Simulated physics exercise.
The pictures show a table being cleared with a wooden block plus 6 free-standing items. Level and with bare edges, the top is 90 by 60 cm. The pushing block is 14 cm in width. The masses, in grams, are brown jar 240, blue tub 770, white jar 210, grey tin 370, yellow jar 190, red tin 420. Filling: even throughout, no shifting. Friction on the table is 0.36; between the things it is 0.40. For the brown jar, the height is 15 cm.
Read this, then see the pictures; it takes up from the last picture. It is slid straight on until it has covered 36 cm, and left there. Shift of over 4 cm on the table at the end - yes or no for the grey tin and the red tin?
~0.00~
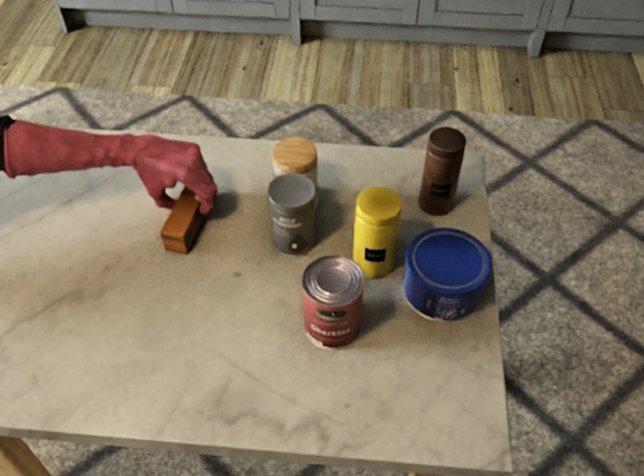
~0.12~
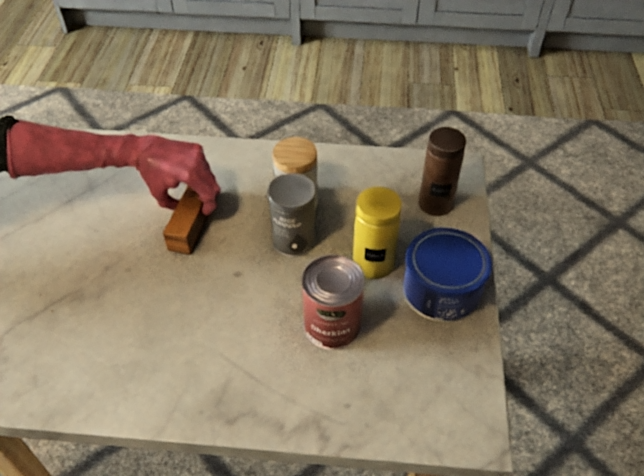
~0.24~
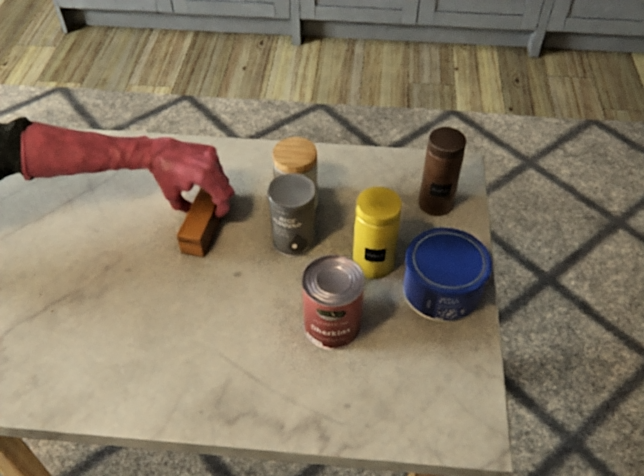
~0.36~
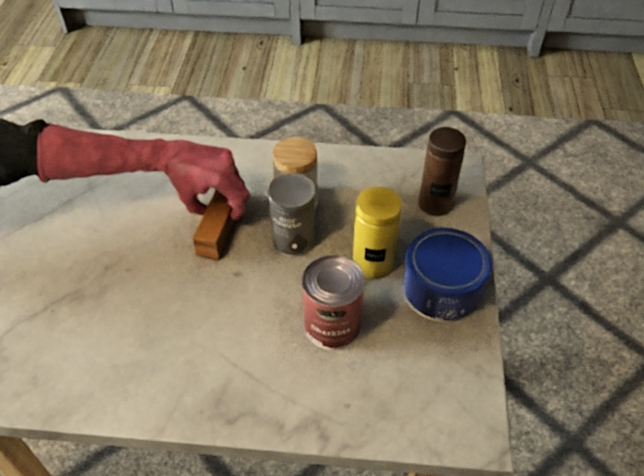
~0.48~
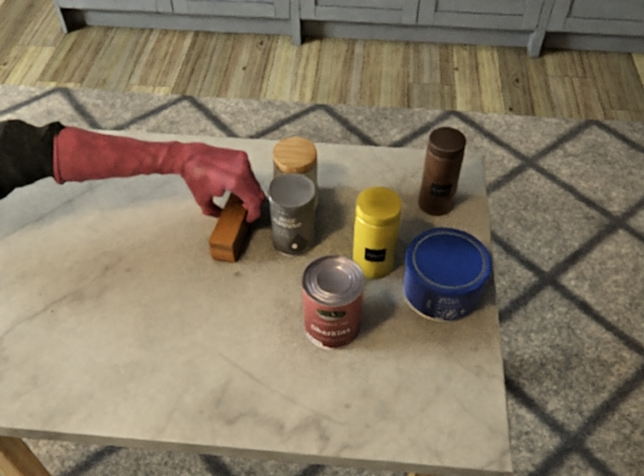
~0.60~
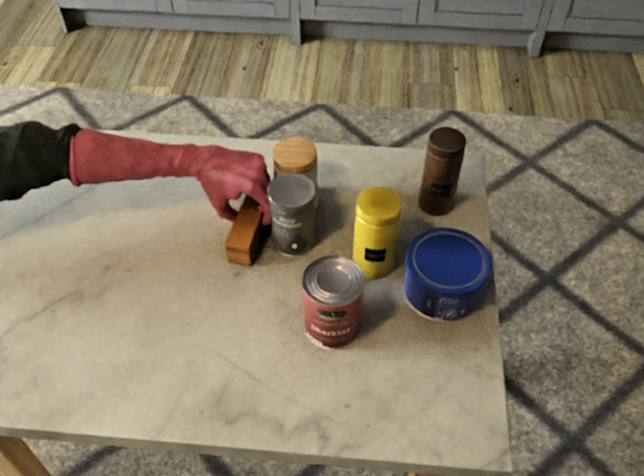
Grey tin - yes; red tin - no.
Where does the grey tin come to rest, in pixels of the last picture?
It stops at about (448, 215).
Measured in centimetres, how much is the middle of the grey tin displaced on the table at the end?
The shift is close to 24 cm.
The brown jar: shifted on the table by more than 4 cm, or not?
In the end the brown jar remains stationary.
Around 0.90 s, 17 cm of push; grey tin shifted 5 cm near (324, 222); white jar shifted 5 cm.
Around 1.30 s, 26 cm of push; grey tin shifted 14 cm near (381, 225); yellow jar shifted 7 cm; white jar shifted 6 cm.
Around 1.60 s, 33 cm of push; grey tin shifted 21 cm near (426, 220); yellow jar shifted 13 cm; blue tub shifted 8 cm.
Finally (2.2 s), not toppled but over 4 cm from the start, blue tub, white jar, grey tin and yellow jar; the other 2 still in place (within 4 cm). Final places as that camera would see them, grey tin near (448, 215), red tin near (333, 303).
